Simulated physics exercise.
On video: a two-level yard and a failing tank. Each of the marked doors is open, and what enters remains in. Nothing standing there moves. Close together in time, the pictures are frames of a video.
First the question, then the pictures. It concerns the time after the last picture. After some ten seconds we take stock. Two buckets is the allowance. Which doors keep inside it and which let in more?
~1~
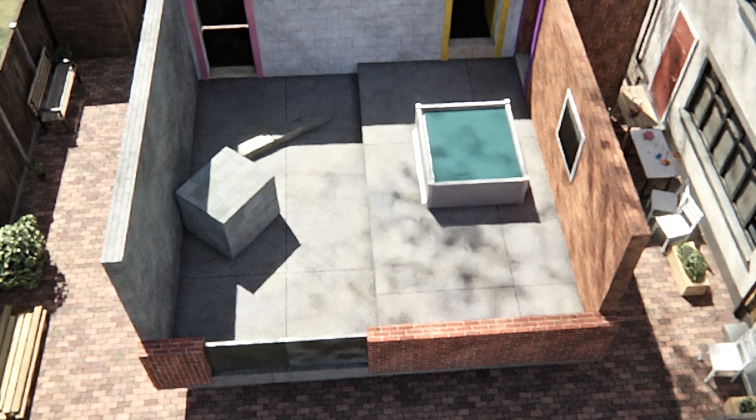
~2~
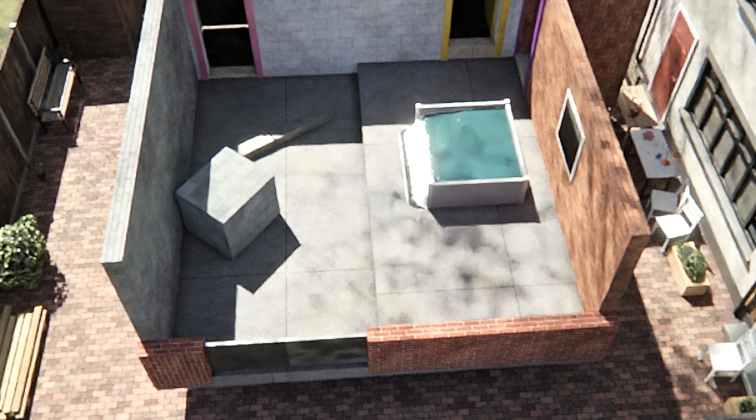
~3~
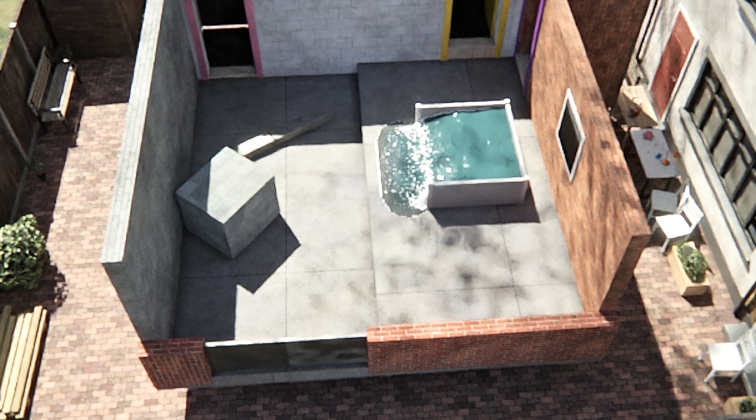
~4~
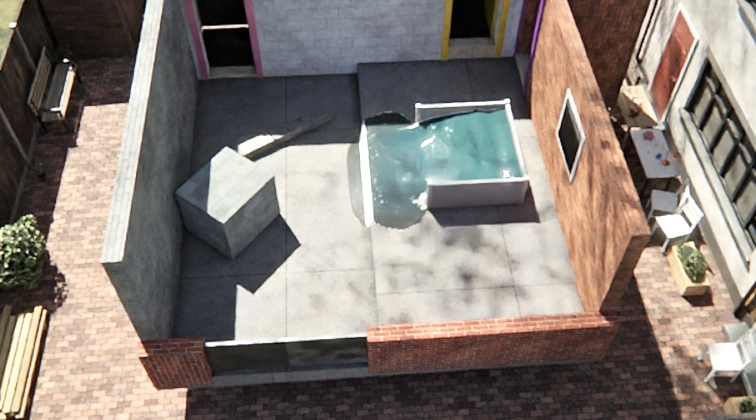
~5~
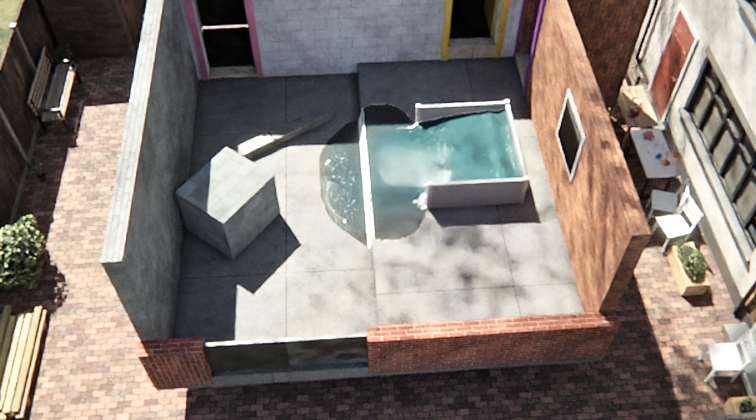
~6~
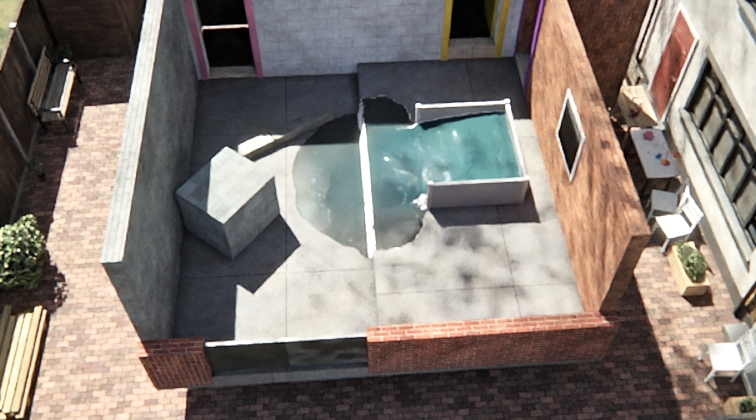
In the end the yellow door keeps it to two buckets. The pink door keeps it to two buckets. The purple door keeps it to two buckets.
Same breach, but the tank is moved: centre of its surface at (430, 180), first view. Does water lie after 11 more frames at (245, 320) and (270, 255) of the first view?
In that order: Covered, covered.
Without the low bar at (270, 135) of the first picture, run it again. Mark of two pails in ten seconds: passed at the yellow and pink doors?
So yellow gets less, pink gets too much.
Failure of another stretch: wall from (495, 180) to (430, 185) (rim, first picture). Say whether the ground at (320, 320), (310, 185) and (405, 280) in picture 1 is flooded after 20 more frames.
In the order given: Swamped, untouched and swamped.
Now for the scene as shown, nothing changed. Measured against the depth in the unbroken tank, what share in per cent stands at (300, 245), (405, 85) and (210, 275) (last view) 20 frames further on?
The three come to some 12, 0 and 6 per cent respectively.
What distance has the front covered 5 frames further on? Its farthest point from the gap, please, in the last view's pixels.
Approximate pixel: (190, 179).
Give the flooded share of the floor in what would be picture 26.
Near 50 in a hundred.
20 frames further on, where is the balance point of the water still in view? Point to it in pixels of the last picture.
Estimate: (310, 203).
A moment on, water covers 25 % of the floor; the yellow door not reached, the pink door not reached, the purple door not reached.
Next, water covers 40 % of the floor; the yellow door not reached, the pink door not reached, the purple door not reached.
Then, water covers 50 % of the floor; the yellow door not reached, the pink door wet at the sill, nothing in, the purple door not reached.
Later, water covers 55 % of the floor; the yellow door not reached, the pink door under two buckets in, the purple door not reached.
In the end, water covers 55 % of the floor; the yellow door not reached, the pink door under two buckets in, the purple door not reached.
